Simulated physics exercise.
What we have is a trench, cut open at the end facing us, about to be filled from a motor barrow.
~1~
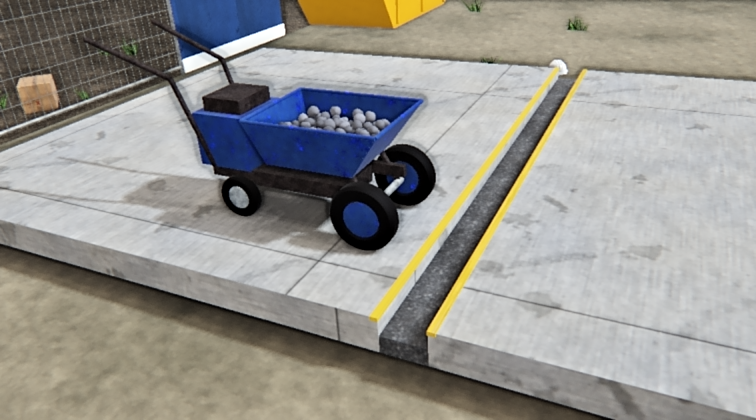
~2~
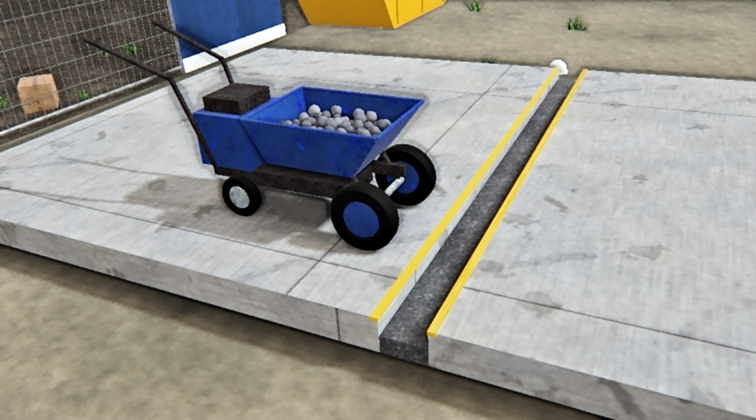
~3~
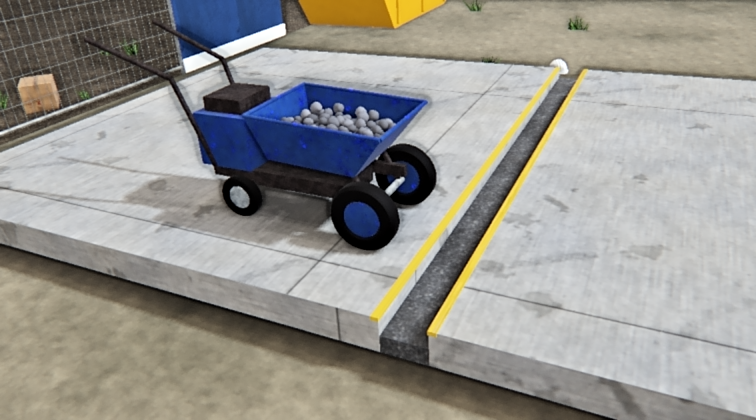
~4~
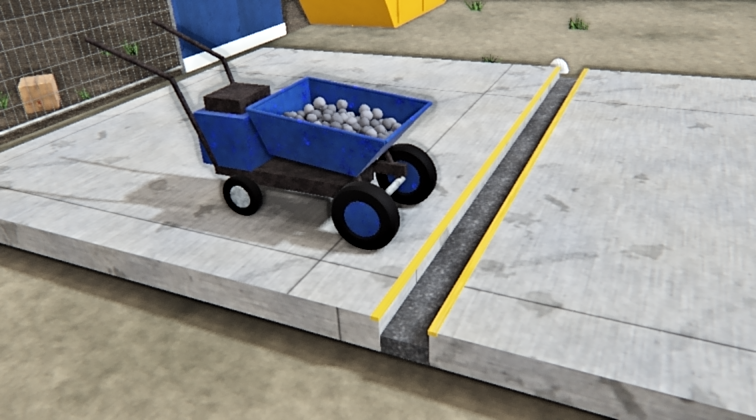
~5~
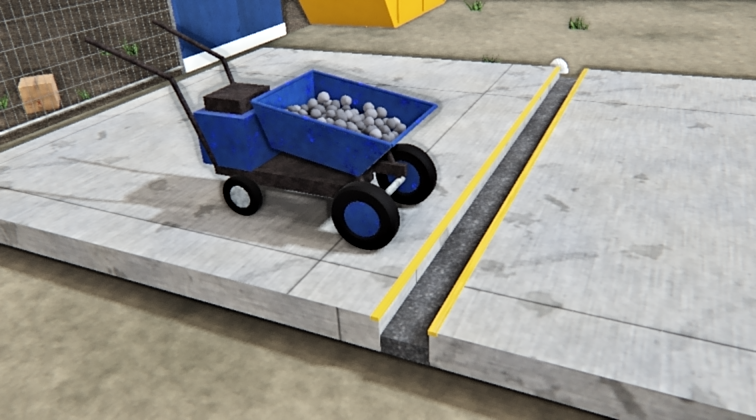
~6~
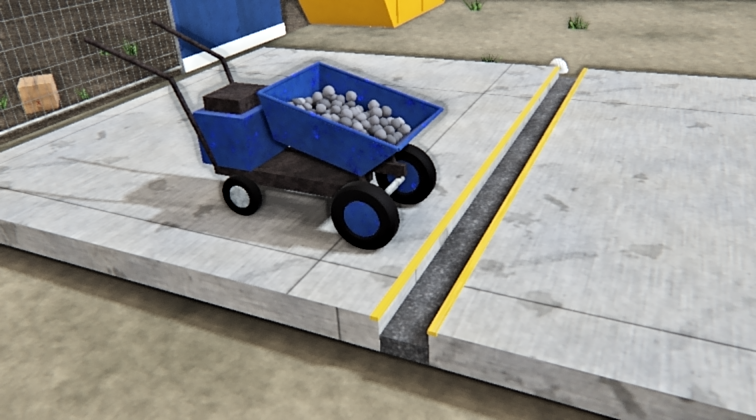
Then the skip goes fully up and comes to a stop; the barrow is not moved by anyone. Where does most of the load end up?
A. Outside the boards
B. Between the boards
(A) Outside the boards.
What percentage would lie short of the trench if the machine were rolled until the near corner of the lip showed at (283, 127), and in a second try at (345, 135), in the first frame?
About 70 % and about 0 %.
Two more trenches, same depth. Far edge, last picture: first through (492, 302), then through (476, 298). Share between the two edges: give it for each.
The first try lands around 80 %, the second around 60 %.
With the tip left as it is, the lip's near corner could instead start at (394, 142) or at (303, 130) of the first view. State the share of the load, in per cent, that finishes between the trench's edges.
Close to 10 in a hundred, and close to 50 in a hundred.
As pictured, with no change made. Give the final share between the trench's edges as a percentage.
It works out to roughly 25 percent of the load.
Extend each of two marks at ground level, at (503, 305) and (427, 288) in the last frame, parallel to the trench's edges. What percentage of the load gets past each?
Around 30 percent for the first and 90 percent for the second.
Just after the last frame, skip tipped steeply; every one in the skip.
A moment on, skip tipped right over; the larger part in the skip; just a few in or heaped over the trench; about a tenth beyond it; about a tenth falling.
Further on, skip tipped right over; about a tenth in the skip; about a tenth in or heaped over the trench; the larger part beyond it.
When it is over, skip tipped right over; roughly a quarter in or heaped over the trench; the larger part beyond it.
